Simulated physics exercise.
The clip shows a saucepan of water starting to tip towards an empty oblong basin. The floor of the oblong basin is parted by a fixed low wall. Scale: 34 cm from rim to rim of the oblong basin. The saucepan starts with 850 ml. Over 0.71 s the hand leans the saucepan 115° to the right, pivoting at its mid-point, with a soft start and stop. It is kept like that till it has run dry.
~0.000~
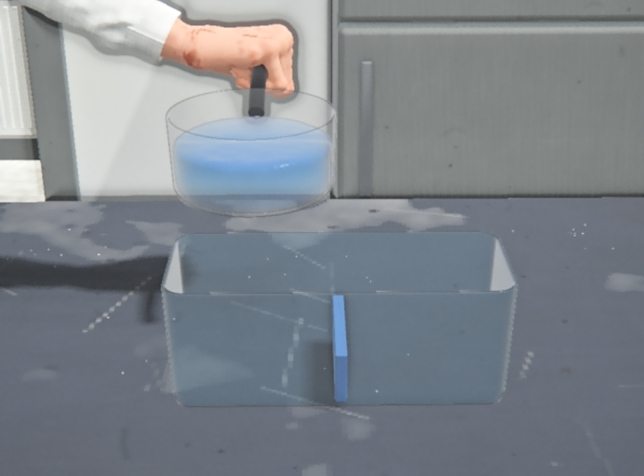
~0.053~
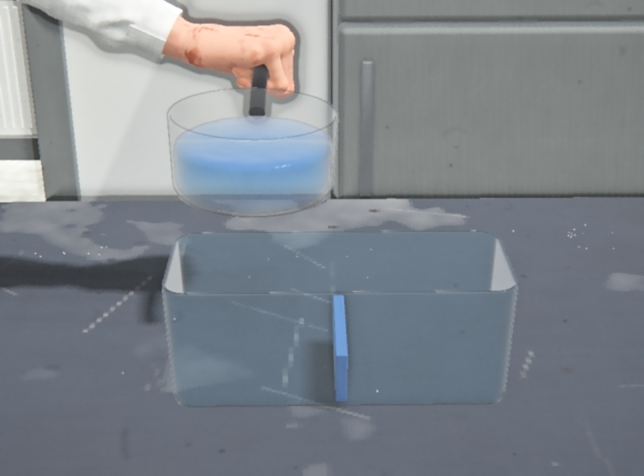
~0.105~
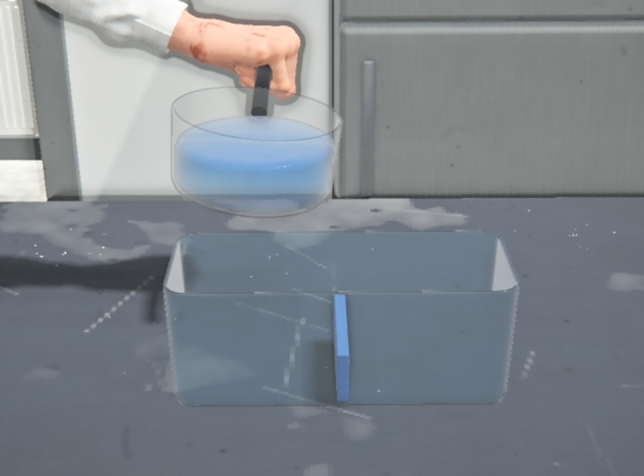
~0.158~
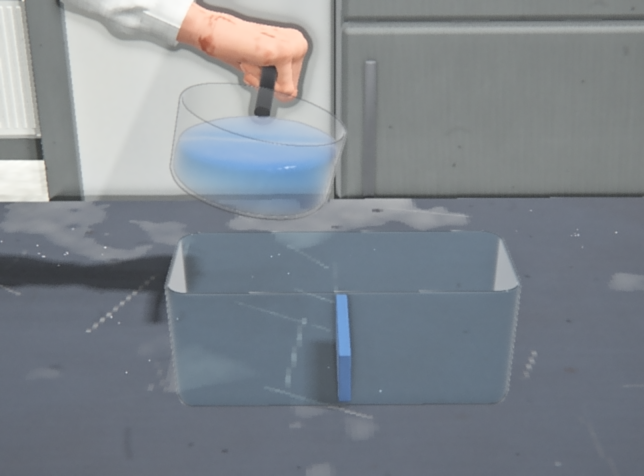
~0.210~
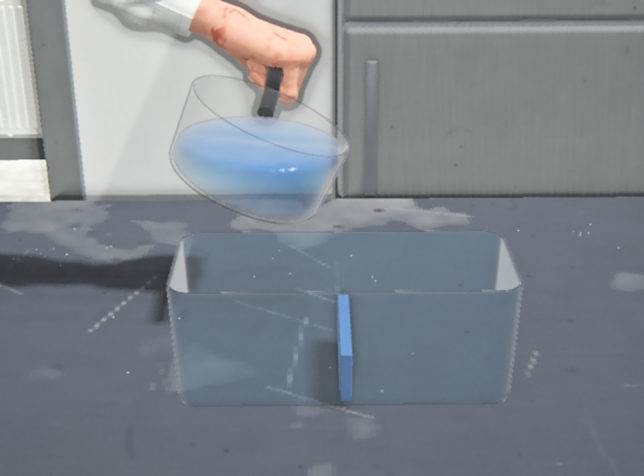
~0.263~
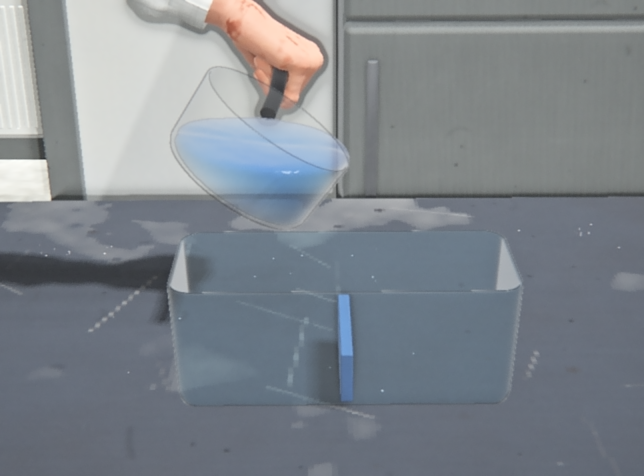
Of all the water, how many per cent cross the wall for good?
The far part has some 65 per cent.
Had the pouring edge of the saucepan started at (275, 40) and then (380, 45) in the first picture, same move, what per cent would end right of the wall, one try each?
First 40, then 85 per cent.
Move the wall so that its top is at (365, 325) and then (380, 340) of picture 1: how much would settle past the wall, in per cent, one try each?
In turn about 45 and 35 per cent.
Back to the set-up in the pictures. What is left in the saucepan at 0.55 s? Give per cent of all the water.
Some 22 per cent.
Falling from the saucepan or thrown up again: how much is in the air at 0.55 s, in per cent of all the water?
Near 30 in a hundred.
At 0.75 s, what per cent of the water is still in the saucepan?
Some 3 per cent.
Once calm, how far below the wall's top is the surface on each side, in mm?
Left about 40 mm, right about 28 mm.
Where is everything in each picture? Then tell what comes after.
In the first frame, it leans 0°; its right rim is at (335, 114); the water meets the walls at (174, 139) and (332, 139); the oblong basin's rim runs from (169, 264) to (507, 261); the wall's top is at (339, 325).
In the second frame, it leans 2°; its right rim is at (337, 116); the water meets the walls at (174, 138) and (333, 139).
In the third frame, it leans 6°; its right rim is at (340, 123); the water meets the walls at (176, 138) and (335, 141).
In the fourth frame, it leans 13°; its right rim is at (345, 133); the water meets the walls at (177, 137) and (338, 143).
In the fifth frame, it leans 23°; its right rim is at (348, 147); the water meets the walls at (178, 134) and (344, 145).
In the sixth frame, it leans 35°; its right rim is at (347, 164); the water meets the walls at (176, 129) and (346, 153); 1 per cent is over the edge.
After 0.55 s the tilt is 101° and 21 per cent is still to pour, 1 is left of the wall and 47 right of it.
After 0.75 s the tilt is 115° and 3 per cent is still to pour, 22 is left of the wall and 69 right of it.
After 0.97 s the tilt is 115° and 0 per cent is still to pour, 34 is left of the wall and 65 right of it.
After 1.21 s the tilt is 115° and 0 per cent is still to pour, 34 is left of the wall and 65 right of it.
In the end 34 per cent lies left of the wall, 65 right of it and 1 outside.
